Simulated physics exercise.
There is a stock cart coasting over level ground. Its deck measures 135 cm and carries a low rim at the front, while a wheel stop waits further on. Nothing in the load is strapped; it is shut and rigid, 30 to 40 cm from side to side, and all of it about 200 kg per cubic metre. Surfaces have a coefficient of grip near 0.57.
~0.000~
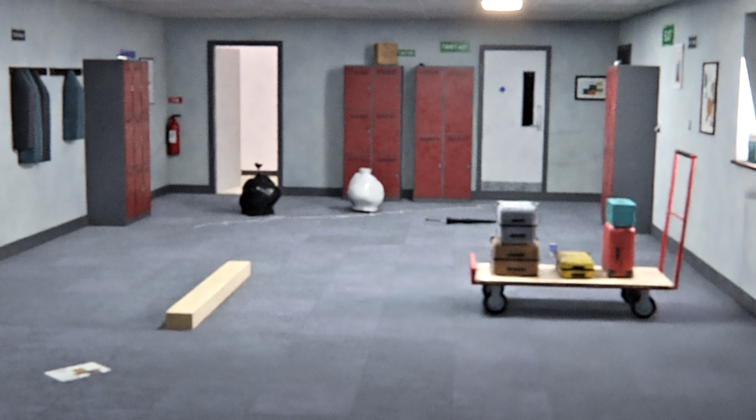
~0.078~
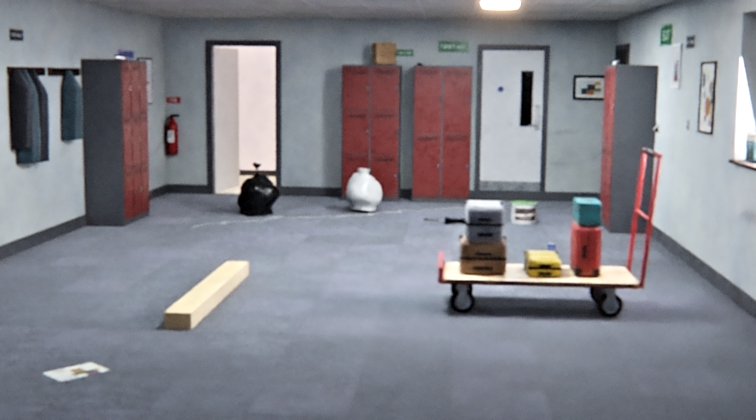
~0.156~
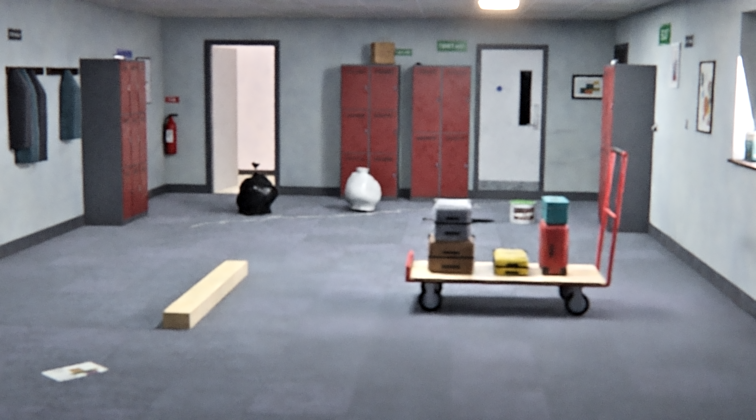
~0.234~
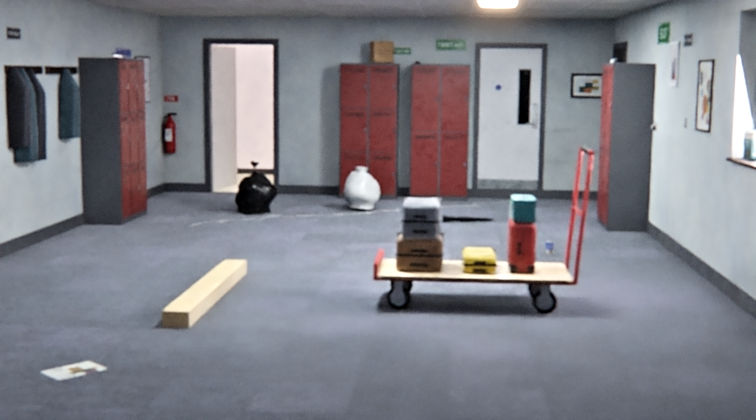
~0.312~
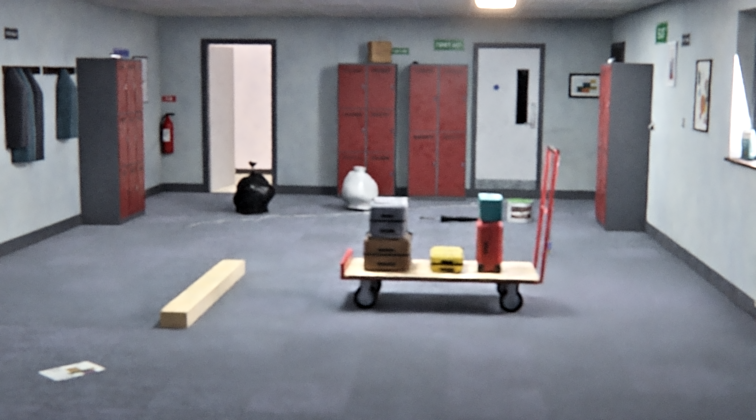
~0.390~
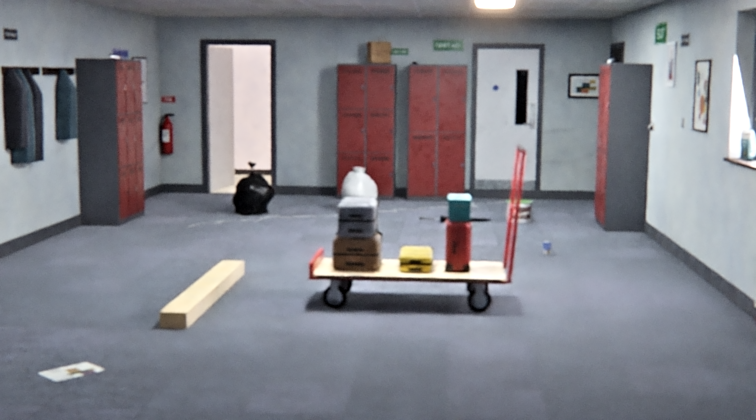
A flat cart with a red handle, carrying stacked cases, a yellow suitcase and a teal toolbox atop a red container, rolled steadily leftward across the locker room floor, its load staying in place.
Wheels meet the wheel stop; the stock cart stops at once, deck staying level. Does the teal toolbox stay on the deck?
Off the deck.
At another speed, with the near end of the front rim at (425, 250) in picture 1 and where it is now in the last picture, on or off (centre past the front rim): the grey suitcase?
Then grey off.
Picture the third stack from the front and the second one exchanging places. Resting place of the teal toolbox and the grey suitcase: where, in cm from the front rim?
Rest positions - teal: 70 past; grey: 120 past.
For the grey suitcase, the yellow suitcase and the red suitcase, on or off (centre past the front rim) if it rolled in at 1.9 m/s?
Then grey leaves, yellow stays aboard, red stays aboard.
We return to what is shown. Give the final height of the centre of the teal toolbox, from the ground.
Close to 10 cm above the ground.
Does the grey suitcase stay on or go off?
Well, grey is lost, I'd say.
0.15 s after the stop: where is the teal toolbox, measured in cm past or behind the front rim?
Around 65 cm short of the front rim.
The wheels strike at 0.68 s.
After 0.83 s the teal toolbox is 63 cm behind the rim, tilted 20°, near (291, 203) in the last picture's view.
After 1.08 s the teal toolbox is 6 cm behind the rim, tilted 160°, near (213, 212) in the last picture's view.
After 1.48 s the teal toolbox is 45 cm past the rim, tilted 95°, near (147, 285) in the last picture's view.
At rest, 1.9 s, past the rim, grey suitcase and teal toolbox; behind it, brown suitcase, red suitcase and yellow suitcase.
